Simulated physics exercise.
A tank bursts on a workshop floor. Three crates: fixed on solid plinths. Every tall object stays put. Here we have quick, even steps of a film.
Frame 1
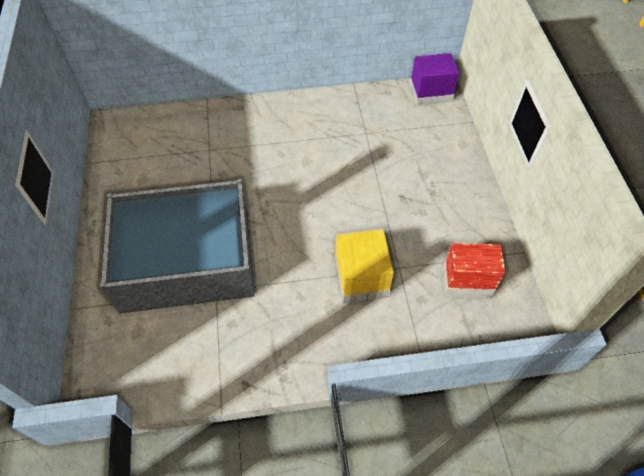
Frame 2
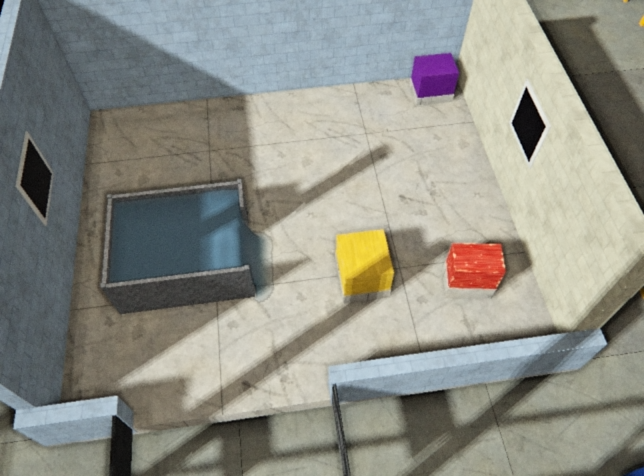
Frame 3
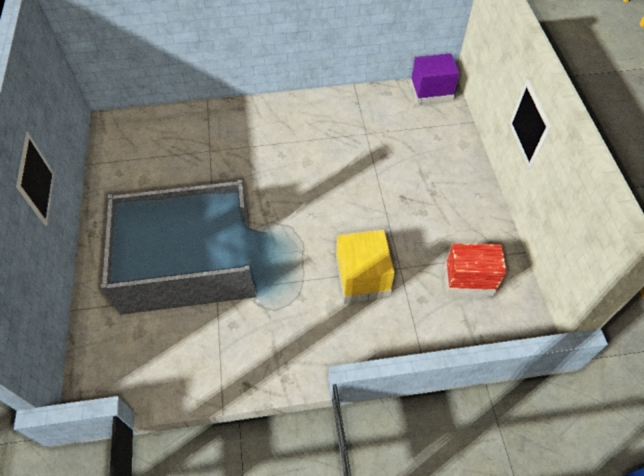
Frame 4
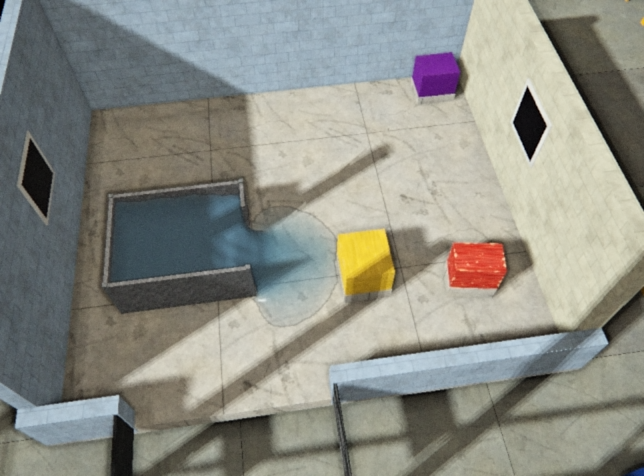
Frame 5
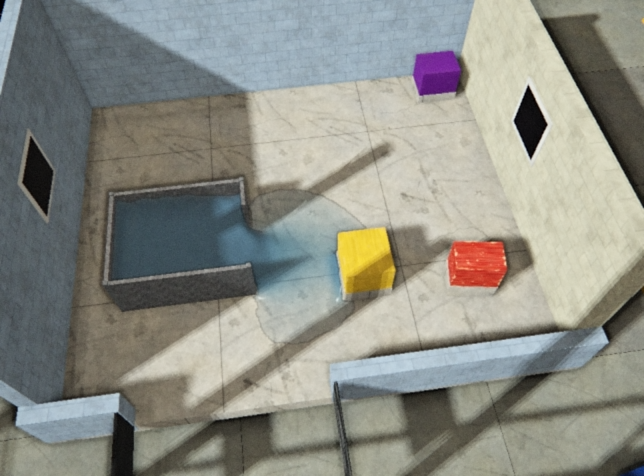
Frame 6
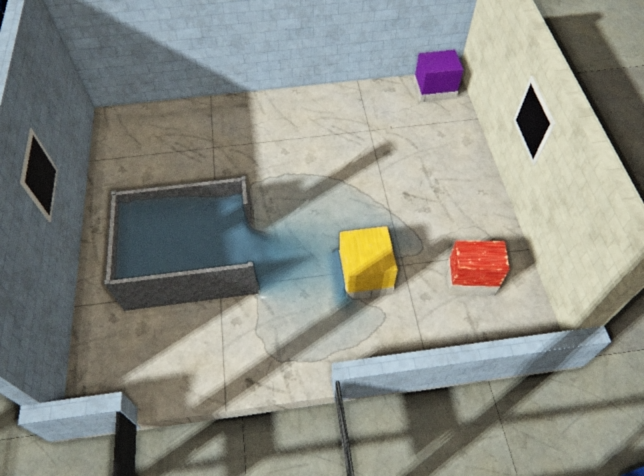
Water pours through a gap in the right side of a low grey tank at the left of a walled workshop floor, seen from high above. A yellow crate stands right of the tank, a red one farther right, and a purple one by the back wall. The water fans out rightward in a thin, widening sheet, reaching and passing around the unmoving yellow crate, while the view shifts very slightly.
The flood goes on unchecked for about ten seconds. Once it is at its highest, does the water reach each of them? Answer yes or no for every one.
Red crate: No, it stays dry; purple crate: Yes, it gets wet; yellow crate: Yes, it gets wet.
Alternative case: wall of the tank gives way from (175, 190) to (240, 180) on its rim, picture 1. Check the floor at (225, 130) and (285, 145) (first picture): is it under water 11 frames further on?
One after the other: Wet, wet.
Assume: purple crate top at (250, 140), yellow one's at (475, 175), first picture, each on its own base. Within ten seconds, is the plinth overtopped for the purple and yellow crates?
I'd bet the purple one stays clear and the yellow one is inundated.
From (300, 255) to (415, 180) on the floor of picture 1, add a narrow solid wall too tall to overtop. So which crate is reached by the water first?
The crate marked yellow.
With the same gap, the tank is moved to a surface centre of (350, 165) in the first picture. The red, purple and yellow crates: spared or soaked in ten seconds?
The red crate stays dry; the purple crate gets wet; the yellow crate is safe.
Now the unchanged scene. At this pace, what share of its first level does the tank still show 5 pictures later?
Somewhere near 58 %, give or take.
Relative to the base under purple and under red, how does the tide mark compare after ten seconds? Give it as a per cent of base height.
Peak levels: Approx. 150 % then 60 %.
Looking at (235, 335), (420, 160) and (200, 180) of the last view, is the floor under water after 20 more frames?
First spot clear, second spot swamped, third spot clear.
A moment on, water covers 30 % of the floor; the red crate water round its plinth, the purple crate not reached, the yellow crate water round its plinth.
Next, water covers 40 % of the floor; the red crate water round its plinth, the purple crate not reached, the yellow crate water round its plinth.
Then, water covers 50 % of the floor; the red crate water round its plinth, the purple crate water round its plinth, the yellow crate water round its plinth.
Later, water covers 65 % of the floor; the red crate water round its plinth, the purple crate water round its plinth, the yellow crate water round its plinth.
In the end, water covers 90 % of the floor; the red crate stayed above the water, the purple crate was topped, the yellow crate was topped.
